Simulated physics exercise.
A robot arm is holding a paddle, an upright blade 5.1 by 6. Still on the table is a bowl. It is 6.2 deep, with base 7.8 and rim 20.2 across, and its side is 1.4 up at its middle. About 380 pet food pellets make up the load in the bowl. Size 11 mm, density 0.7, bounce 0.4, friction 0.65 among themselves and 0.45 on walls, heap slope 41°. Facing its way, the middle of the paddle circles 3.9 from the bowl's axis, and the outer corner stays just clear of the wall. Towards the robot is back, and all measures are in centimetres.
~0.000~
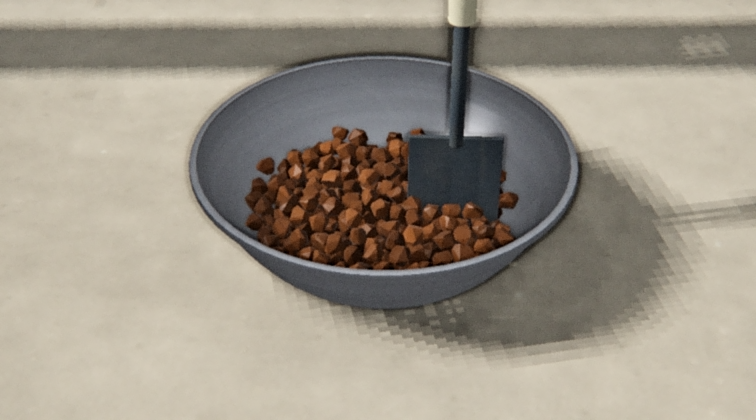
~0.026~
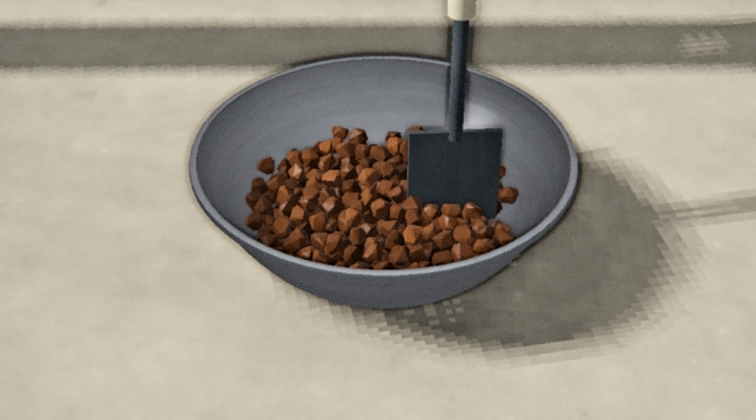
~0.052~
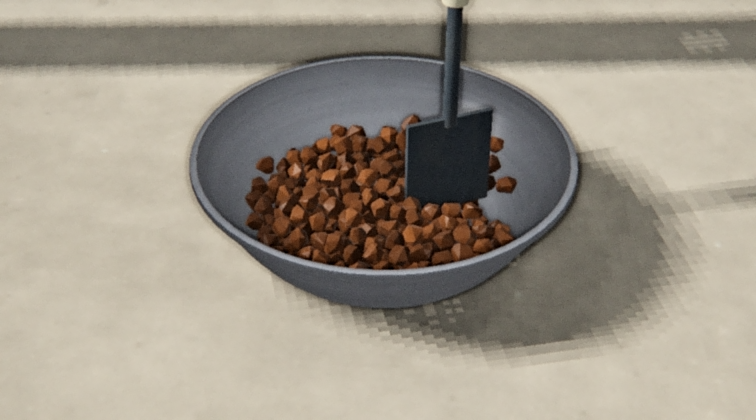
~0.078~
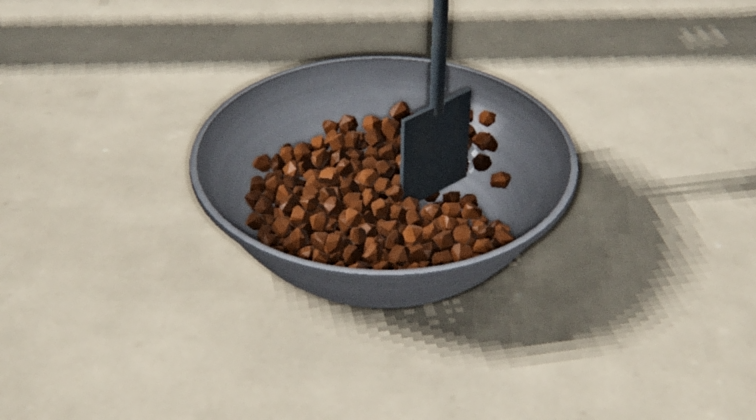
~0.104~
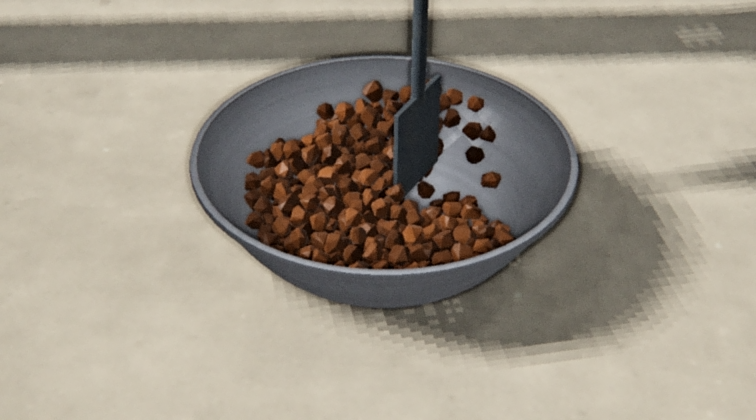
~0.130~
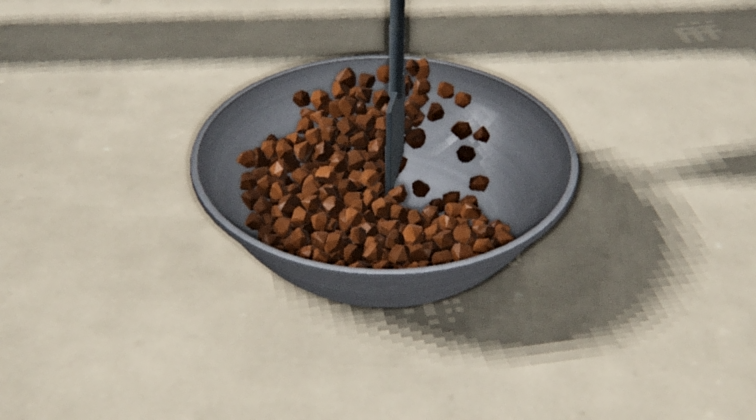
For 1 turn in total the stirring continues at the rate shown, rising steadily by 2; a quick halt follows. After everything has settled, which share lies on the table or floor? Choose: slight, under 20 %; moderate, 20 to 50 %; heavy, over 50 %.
It is slight.
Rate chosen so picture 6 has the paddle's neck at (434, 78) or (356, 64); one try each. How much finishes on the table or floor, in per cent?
First try: About 0 %; second try: About 25 %.
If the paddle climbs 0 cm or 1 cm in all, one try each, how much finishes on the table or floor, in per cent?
Roughly 15 and 15 per cent.
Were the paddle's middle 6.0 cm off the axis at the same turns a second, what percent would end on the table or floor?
Then about 0 per cent.
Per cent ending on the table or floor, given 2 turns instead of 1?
That would give some 15 percent.
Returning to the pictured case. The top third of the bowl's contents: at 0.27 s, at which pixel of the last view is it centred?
About (266, 191).
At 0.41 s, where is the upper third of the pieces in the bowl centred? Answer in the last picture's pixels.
The centre is close to (433, 236).
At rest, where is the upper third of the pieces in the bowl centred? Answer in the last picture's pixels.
Centre of top third: Approx. (439, 224).
After 0.27 s, 188° round, highest piece 9 above the table; 374 in the bowl, 10 in flight or on the tool.
After 0.41 s, 292° round, highest piece 9 above the table; 359 in the bowl, 15 on the table or floor, 10 in flight or on the tool.
After 0.68 s, 0° round, highest piece 5 above the table; 346 in the bowl, 38 on the table or floor.
After 1.38 s, 0° round, highest piece 5 above the table; 346 in the bowl, 38 on the table or floor.
At rest, 346 in the bowl, 38 on the table or floor. That is 10 % on the table or floor.
